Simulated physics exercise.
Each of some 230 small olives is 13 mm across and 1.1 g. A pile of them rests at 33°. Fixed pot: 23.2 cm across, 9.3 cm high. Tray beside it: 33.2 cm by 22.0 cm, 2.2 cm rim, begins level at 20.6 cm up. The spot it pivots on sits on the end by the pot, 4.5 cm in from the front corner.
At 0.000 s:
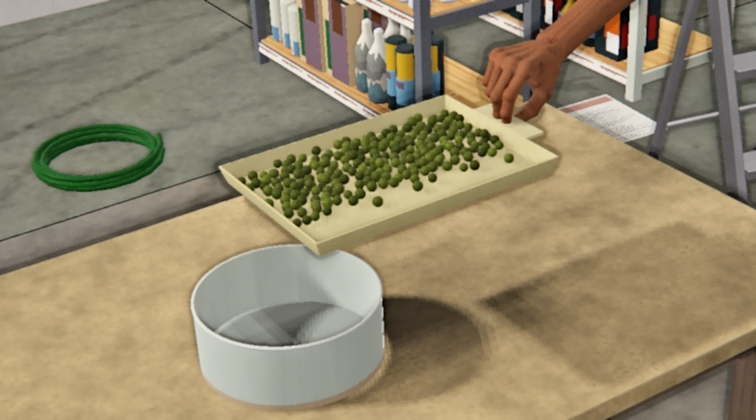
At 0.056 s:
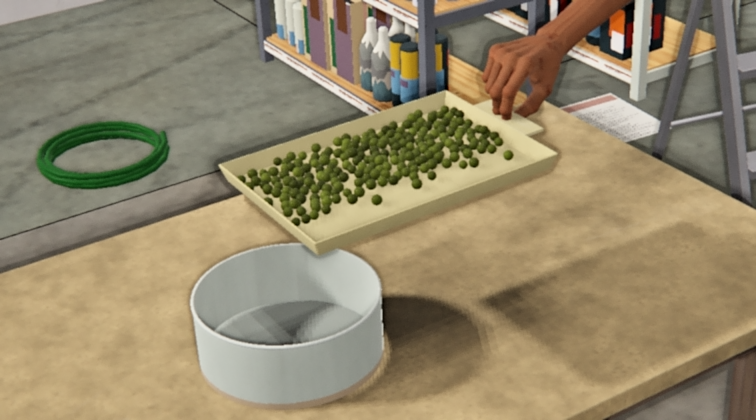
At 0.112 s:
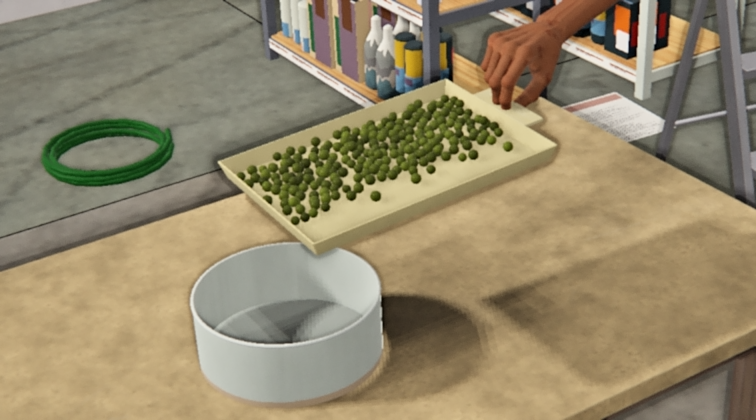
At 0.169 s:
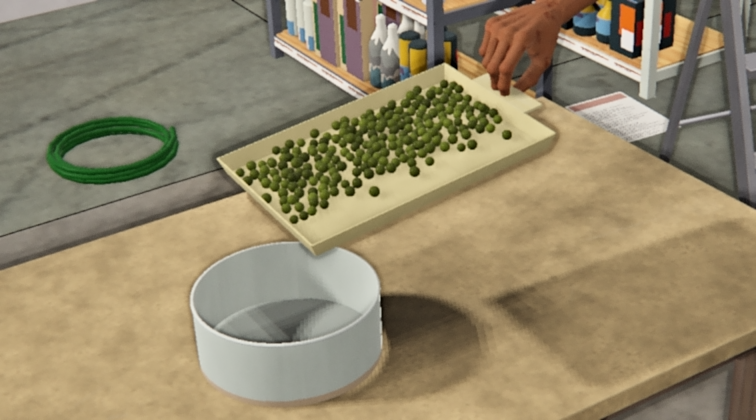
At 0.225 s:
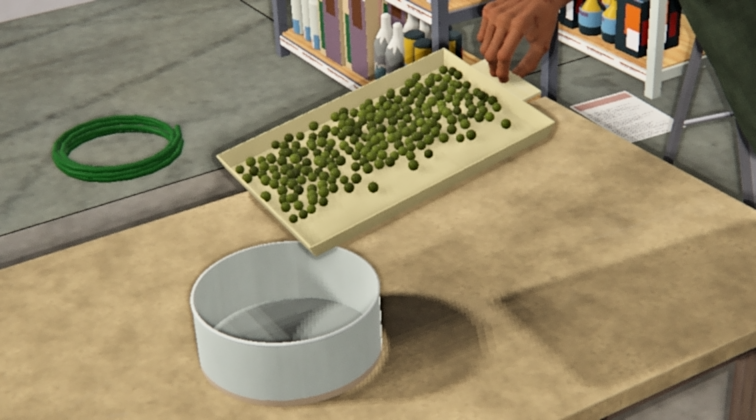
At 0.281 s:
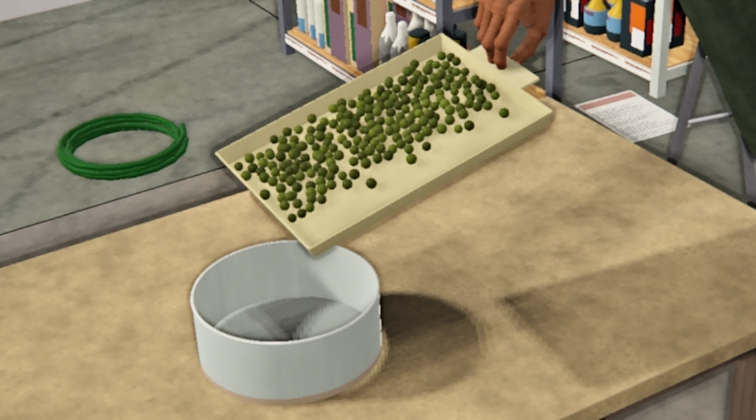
A hand raising the right end of a cream tray of small green olives beside a white pot on a worktop.
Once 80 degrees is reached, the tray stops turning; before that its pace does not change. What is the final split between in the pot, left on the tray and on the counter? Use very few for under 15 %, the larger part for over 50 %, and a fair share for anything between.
Pot: A fair share, tray: Very few, counter: The larger part.
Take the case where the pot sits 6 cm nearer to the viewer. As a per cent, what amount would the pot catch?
In that setup it would come to near 75 per cent.
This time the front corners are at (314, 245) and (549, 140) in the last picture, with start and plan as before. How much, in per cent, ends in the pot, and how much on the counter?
Pot 0; counter 100.
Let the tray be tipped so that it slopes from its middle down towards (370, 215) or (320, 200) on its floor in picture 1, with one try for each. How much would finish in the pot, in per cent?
The share comes to about 5 in a hundred, then about 65 in a hundred.
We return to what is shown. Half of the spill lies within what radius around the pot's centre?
That comes to near 20 cm.
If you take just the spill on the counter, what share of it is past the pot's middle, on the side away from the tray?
About 90 percent of the spill.
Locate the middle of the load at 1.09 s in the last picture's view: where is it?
Expected load position: Near (295, 192).
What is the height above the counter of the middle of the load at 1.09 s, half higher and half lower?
About 26 centimetres.
After 0.76 s, tilt 45 degrees; the tray holds 100 %, the pot 0 %.
After 1.09 s, tilt 67 degrees; the tray holds 80 %, the pot 0 %.
After 1.50 s, tilt 80 degrees; the tray holds 35 %, the pot 10 %.
In the end, at 2.9 s, pot 25 %, tray 0 %, counter 75 %.
